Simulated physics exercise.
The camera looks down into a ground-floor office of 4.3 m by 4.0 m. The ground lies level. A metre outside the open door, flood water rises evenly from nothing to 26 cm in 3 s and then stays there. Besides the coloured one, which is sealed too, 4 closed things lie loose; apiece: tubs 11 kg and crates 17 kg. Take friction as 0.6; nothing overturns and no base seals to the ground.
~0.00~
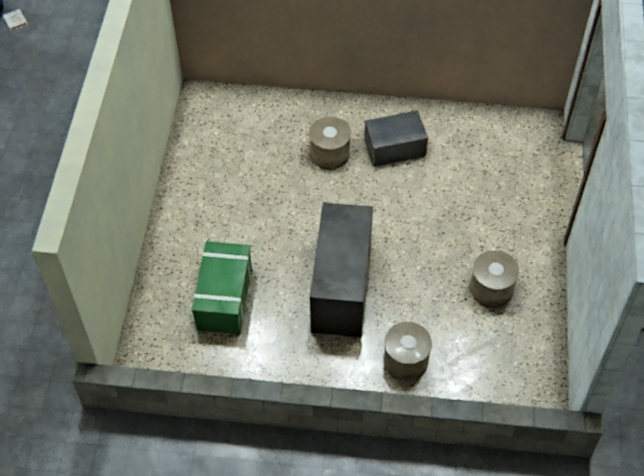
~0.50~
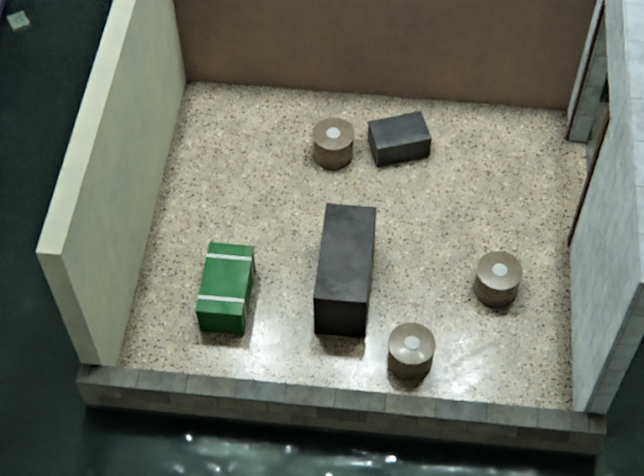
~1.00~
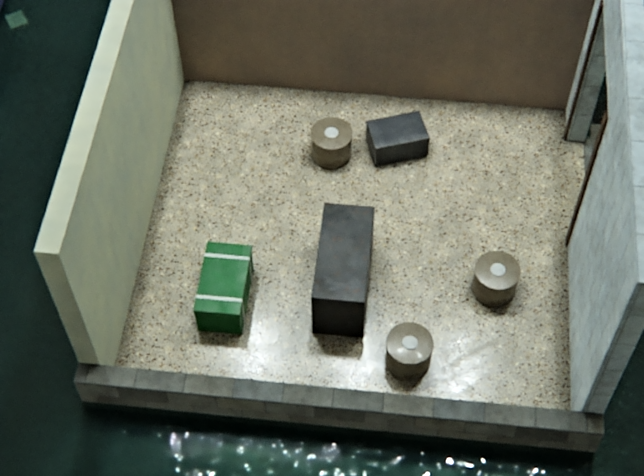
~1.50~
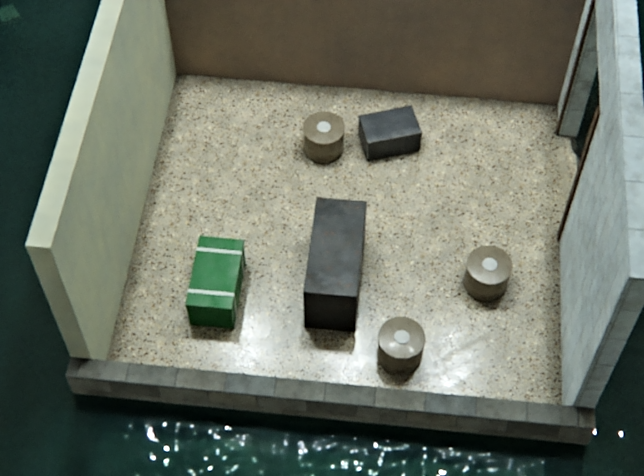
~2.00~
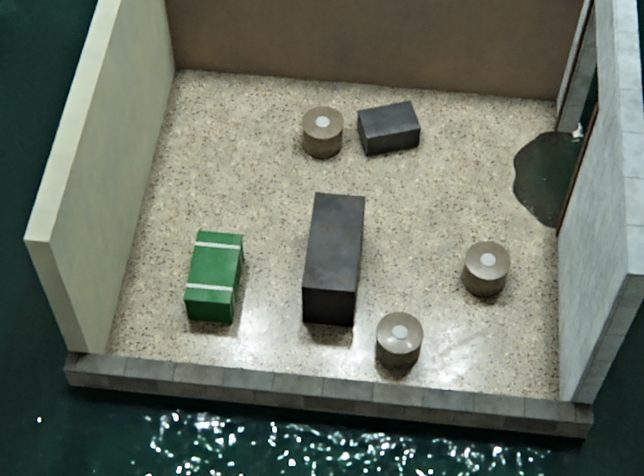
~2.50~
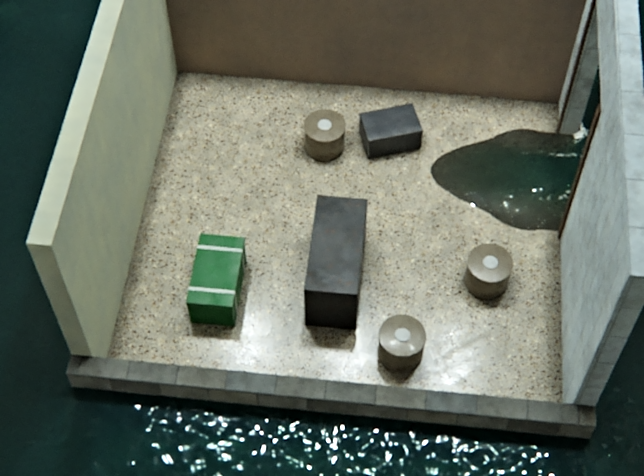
Dark green water spreads over the grey ground outside a walled, speckled-floor room seen from above, then enters through the doorway at right and fans leftward across the floor in a pointed patch. A green trunk with pale bands sits at left, a tall dark crate at centre, a smaller one behind, and three round tan tubs around them. None of these shifts, while the camera wavers slightly.
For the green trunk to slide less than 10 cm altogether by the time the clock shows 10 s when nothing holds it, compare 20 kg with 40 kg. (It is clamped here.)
For it, neither load is enough.
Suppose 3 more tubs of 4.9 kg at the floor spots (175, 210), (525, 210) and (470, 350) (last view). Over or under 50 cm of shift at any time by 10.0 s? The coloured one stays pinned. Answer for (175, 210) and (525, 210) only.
In that order: Over, over.
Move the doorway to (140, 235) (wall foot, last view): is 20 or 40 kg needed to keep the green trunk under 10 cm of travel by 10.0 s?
In that case neither load is enough.
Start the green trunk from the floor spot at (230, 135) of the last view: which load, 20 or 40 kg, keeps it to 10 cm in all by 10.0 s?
Neither holds.
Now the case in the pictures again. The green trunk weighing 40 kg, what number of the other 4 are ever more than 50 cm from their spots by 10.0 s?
That makes 3.
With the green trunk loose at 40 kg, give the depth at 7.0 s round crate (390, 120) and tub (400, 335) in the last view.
Roughly 18 and 5 cm.
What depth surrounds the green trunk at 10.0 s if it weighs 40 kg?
About 13 cm.
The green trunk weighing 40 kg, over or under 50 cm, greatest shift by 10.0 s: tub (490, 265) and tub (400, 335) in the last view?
In turn: Short of it, over.
After 3.5 s the green trunk would be 0 cm from its start with 20 kg and 0 cm from its start with 40 kg; 0 cm of water round it then.
After 4.5 s the green trunk would be 0 cm from its start with 20 kg and 0 cm from its start with 40 kg; 1 cm of water round it then.
After 7.0 s the green trunk would be 0 cm from its start with 20 kg and 0 cm from its start with 40 kg; 5 cm of water round it then.
After 10.0 s the green trunk would be 65 cm from its start with 20 kg and 45 cm from its start with 40 kg; 13 cm of water round it then.
